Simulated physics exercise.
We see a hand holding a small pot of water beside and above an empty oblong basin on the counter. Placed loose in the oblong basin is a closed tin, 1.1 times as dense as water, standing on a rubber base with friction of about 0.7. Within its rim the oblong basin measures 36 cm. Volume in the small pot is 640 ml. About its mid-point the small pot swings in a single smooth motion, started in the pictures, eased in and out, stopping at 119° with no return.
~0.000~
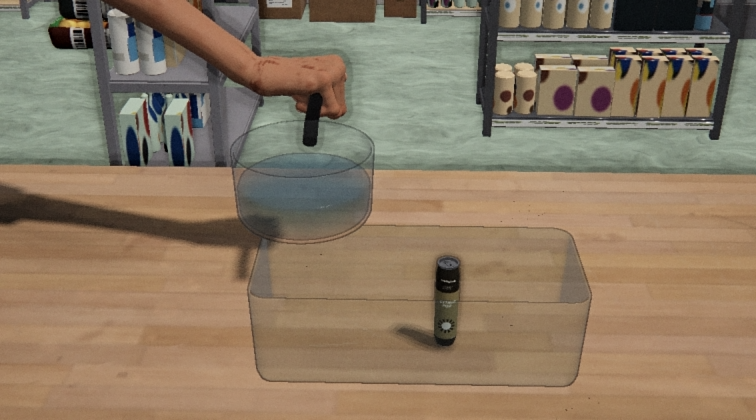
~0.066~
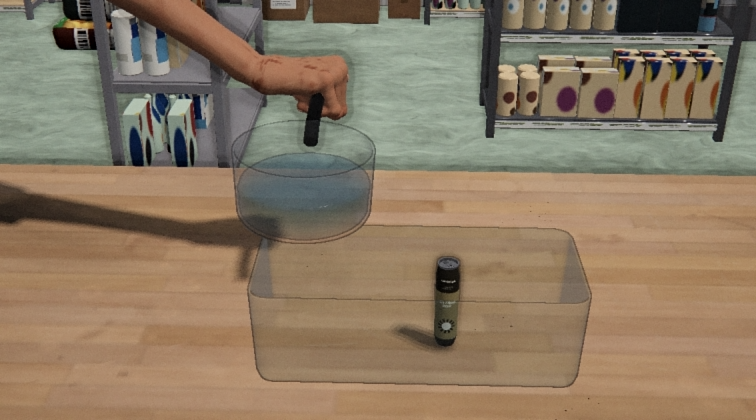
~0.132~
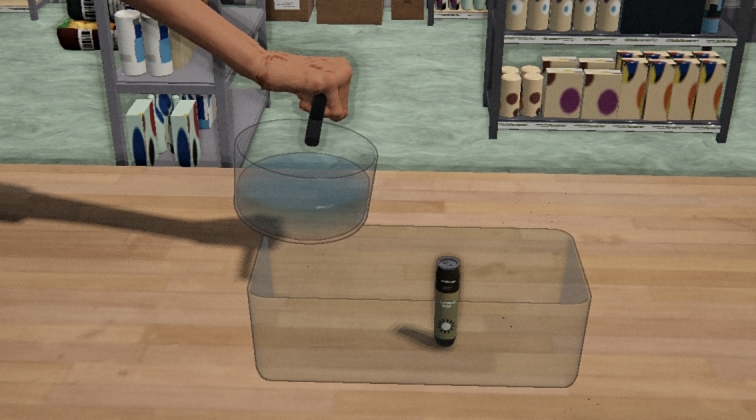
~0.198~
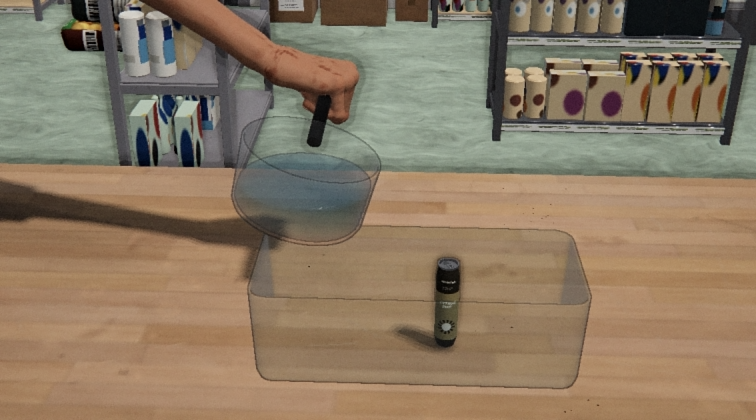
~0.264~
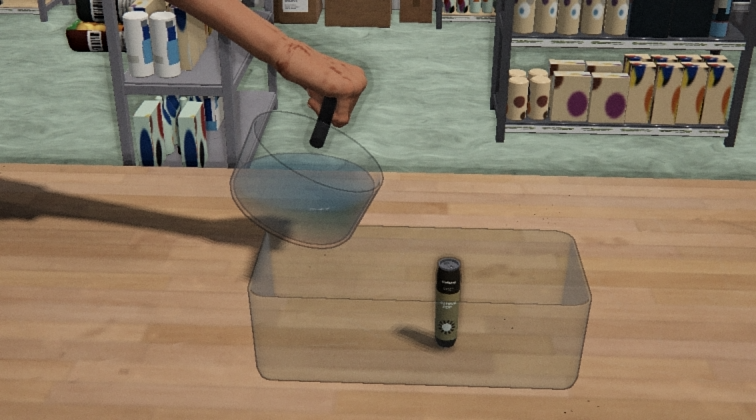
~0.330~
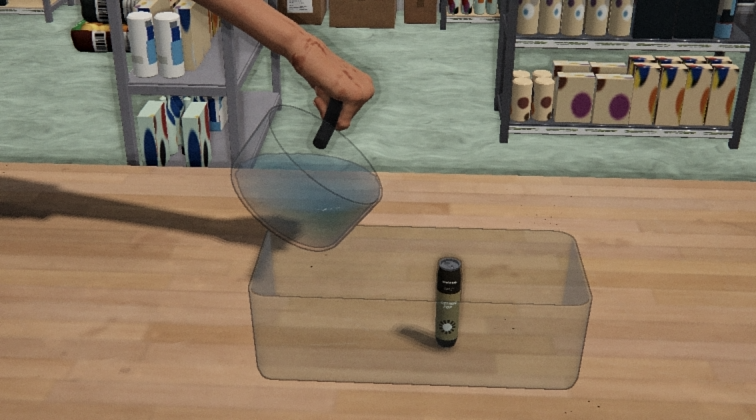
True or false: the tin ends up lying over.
False.
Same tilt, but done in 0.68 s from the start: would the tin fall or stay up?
The tin stays on its base.
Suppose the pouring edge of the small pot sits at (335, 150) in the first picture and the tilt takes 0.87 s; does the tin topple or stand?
Then the tin remains standing.
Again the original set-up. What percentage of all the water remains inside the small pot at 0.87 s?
About 2 per cent.
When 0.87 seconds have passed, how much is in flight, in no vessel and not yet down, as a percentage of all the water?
2 in a hundred, give or take.
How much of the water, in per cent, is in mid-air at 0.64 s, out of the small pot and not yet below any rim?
About 16 per cent.
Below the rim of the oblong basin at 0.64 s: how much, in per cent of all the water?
The basin holds roughly 56 in a hundred parts at that moment.
By 0.64 s the tilt is 100° and 27 per cent is still to pour; the tin stands where it began.
By 0.87 s the tilt is 119° and 2 per cent is still to pour; the tin stands where it began.
By 1.11 s the tilt is 119° and 0 per cent is still to pour; the tin stands where it began.
By 1.37 s the tilt is 119° and 0 per cent is still to pour; the tin stands where it began.
At rest the tin stands where it began.
